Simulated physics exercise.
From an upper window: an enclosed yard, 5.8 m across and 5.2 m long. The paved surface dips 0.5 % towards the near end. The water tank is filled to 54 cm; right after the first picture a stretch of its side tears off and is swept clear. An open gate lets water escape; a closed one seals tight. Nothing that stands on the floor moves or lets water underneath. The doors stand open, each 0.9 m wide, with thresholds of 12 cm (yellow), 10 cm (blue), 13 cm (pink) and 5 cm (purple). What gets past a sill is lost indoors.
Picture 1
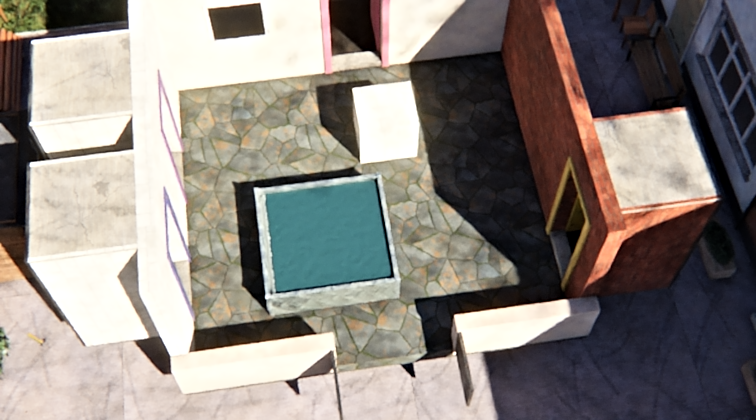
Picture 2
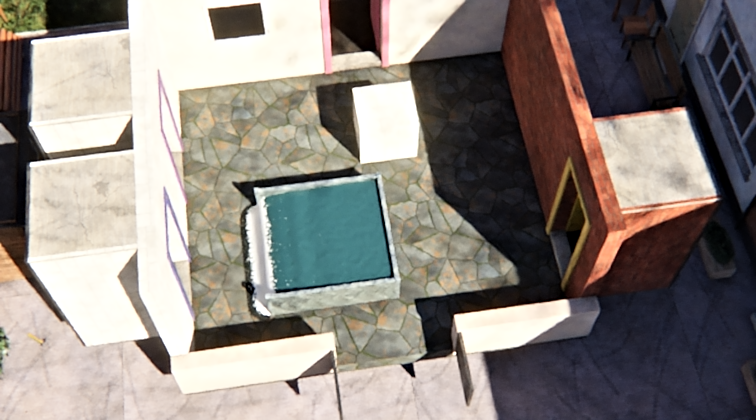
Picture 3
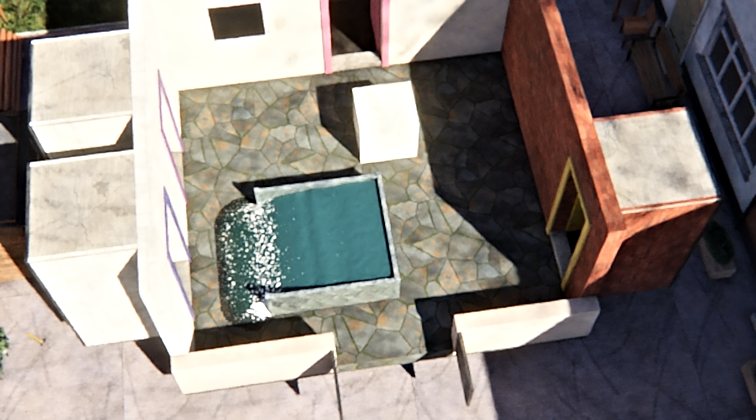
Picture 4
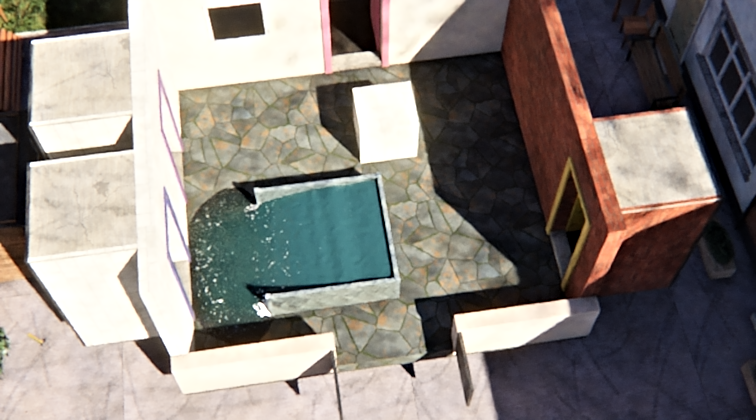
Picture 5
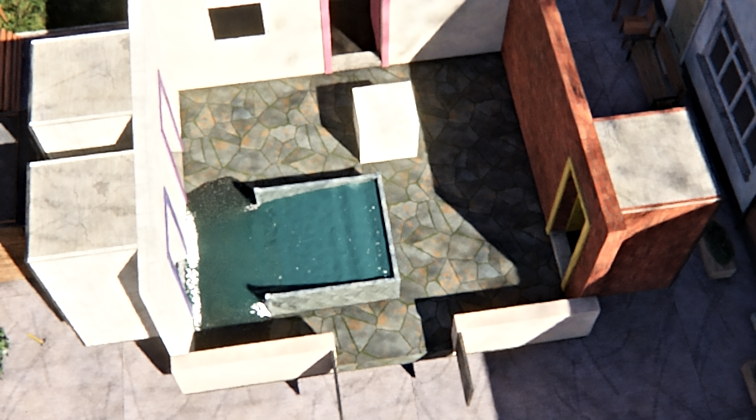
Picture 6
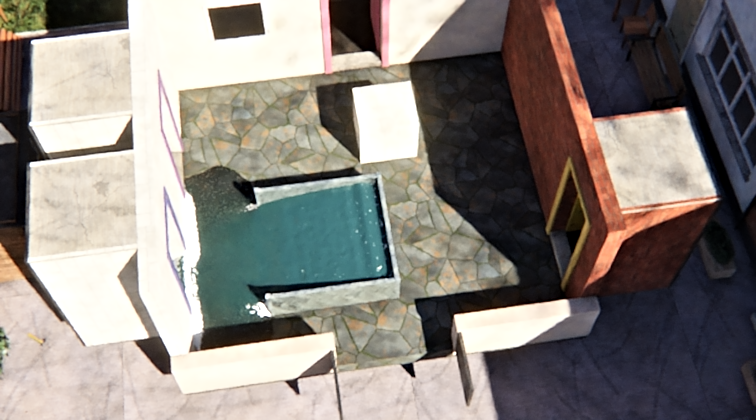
An enclosed yard paved with irregular stone is seen from high above, in hard sunlight, by a camera that stays still. A square tank of blue-green water stands near the middle, with a white block behind it, pale walls to the left and back, and a reddish-brown wall on the right. The tank's left side breaks away, and foaming water rushes out leftward, spreads across the paving and splashes white against the left wall.
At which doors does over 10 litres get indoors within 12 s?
The water let in: At the yellow door it keeps below the limit; at the blue door it goes over the limit; at the pink door it stays under the limit; at the purple door it passes the limit.
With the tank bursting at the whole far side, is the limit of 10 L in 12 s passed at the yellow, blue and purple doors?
Against that limit: Yellow not over, blue below, purple over.
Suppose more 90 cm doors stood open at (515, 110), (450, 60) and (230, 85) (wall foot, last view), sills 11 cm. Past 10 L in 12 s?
In turn: Under, under, past it.
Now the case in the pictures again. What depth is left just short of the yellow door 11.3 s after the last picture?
Roughly 5.0 cm deep.
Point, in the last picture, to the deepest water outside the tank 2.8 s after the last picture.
At about (197, 370).
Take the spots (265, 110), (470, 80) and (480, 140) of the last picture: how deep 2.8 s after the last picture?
Roughly 7, 0 and 0 cm, in turn.
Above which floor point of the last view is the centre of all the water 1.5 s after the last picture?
Near (260, 252).
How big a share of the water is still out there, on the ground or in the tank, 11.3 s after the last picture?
Roughly 70 in a hundred.
Then, 0.7 s after the last picture water covers 15 % of the floor and is deepest (36 cm) near (192, 284); yellow door not reached, blue door 35 cm at the sill, 118 L in, pink door not reached, purple door 12 cm at the sill, 4 L in.
Then, 1.5 s after the last picture water covers 30 % of the floor and is deepest (35 cm) near (197, 370); yellow door not reached, blue door 30 cm at the sill, 254 L in, pink door not reached, purple door 12 cm at the sill, 21 L in.
Then, 2.8 s after the last picture water covers 50 % of the floor and is deepest (22 cm) near (197, 370); yellow door not reached, blue door 18 cm at the sill, 348 L in, pink door 3 cm at the sill, 0 L in, purple door 8 cm at the sill, 40 L in.
Then, 6.3 s after the last picture water covers 85 % of the floor and is deepest (10 cm) near (528, 161); yellow door 7 cm at the sill, 0 L in, blue door 7 cm at the sill, 369 L in, pink door 3 cm at the sill, 0 L in, purple door 5 cm at the sill, 47 L in.
Then, 11.3 s after the last picture water covers 95 % of the floor and is deepest (7 cm) near (197, 370); yellow door 5 cm at the sill, 0 L in, blue door 6 cm at the sill, 369 L in, pink door 5 cm at the sill, 0 L in, purple door 5 cm at the sill, 49 L in.
